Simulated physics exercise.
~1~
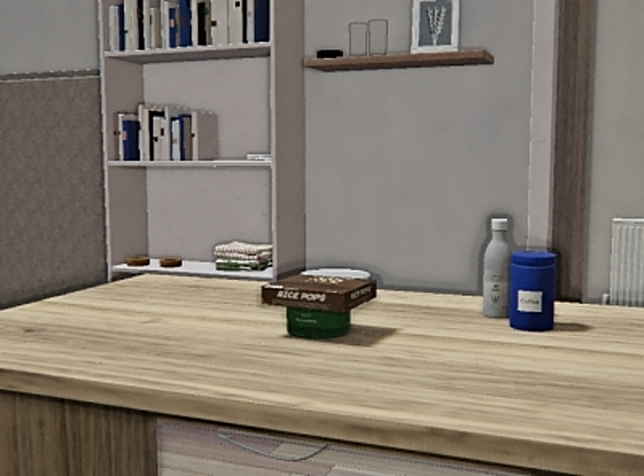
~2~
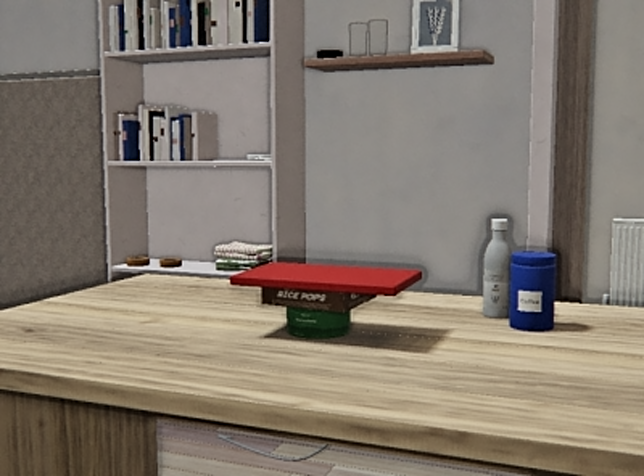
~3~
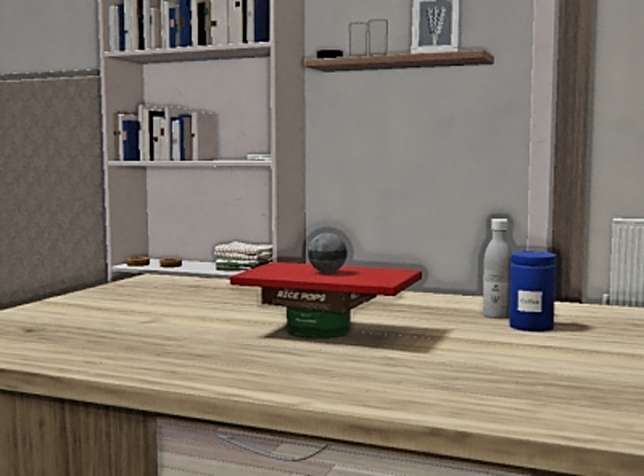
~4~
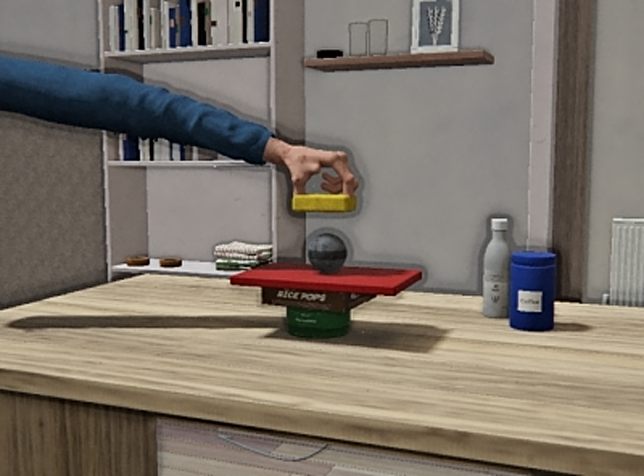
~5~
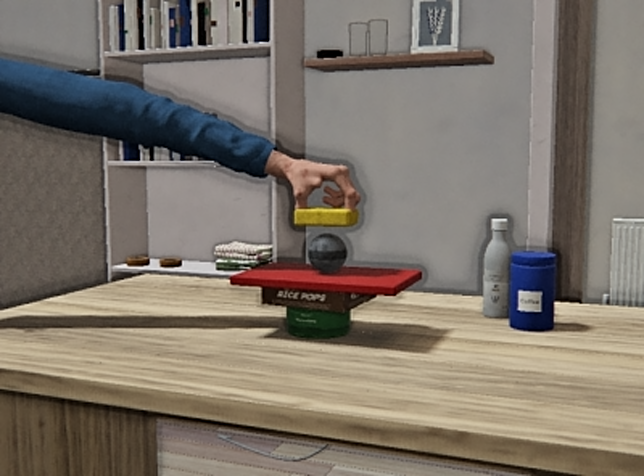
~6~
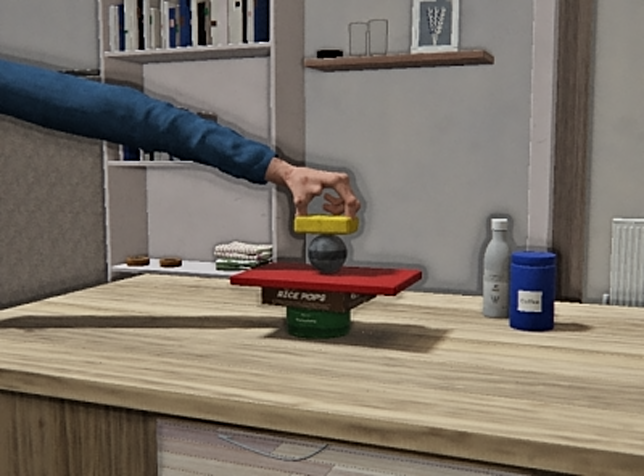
A hand in a blue sleeve lowered a yellow sponge onto a grey ball, after a red board and then the ball had appeared on top of a brown box and green tub.
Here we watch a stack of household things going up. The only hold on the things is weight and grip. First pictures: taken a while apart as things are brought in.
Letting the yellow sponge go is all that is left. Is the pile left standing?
It ends up unbalanced.
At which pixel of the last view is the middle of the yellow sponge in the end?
In the final view it sits at roughly (219, 315).
Then, 1.20 s after the last picture, yellow sponge tipped 18° from how it was near (319, 225).
Then, 1.80 s after the last picture, yellow sponge now fallen.
Then, 2.10 s after the last picture, things are still on the move.
Then, 2.30 s after the last picture, as before.
At rest, fallen, yellow sponge; the other 6 in place. Seen from the same camera at the end, yellow sponge near (219, 315). The pile loses its balance.
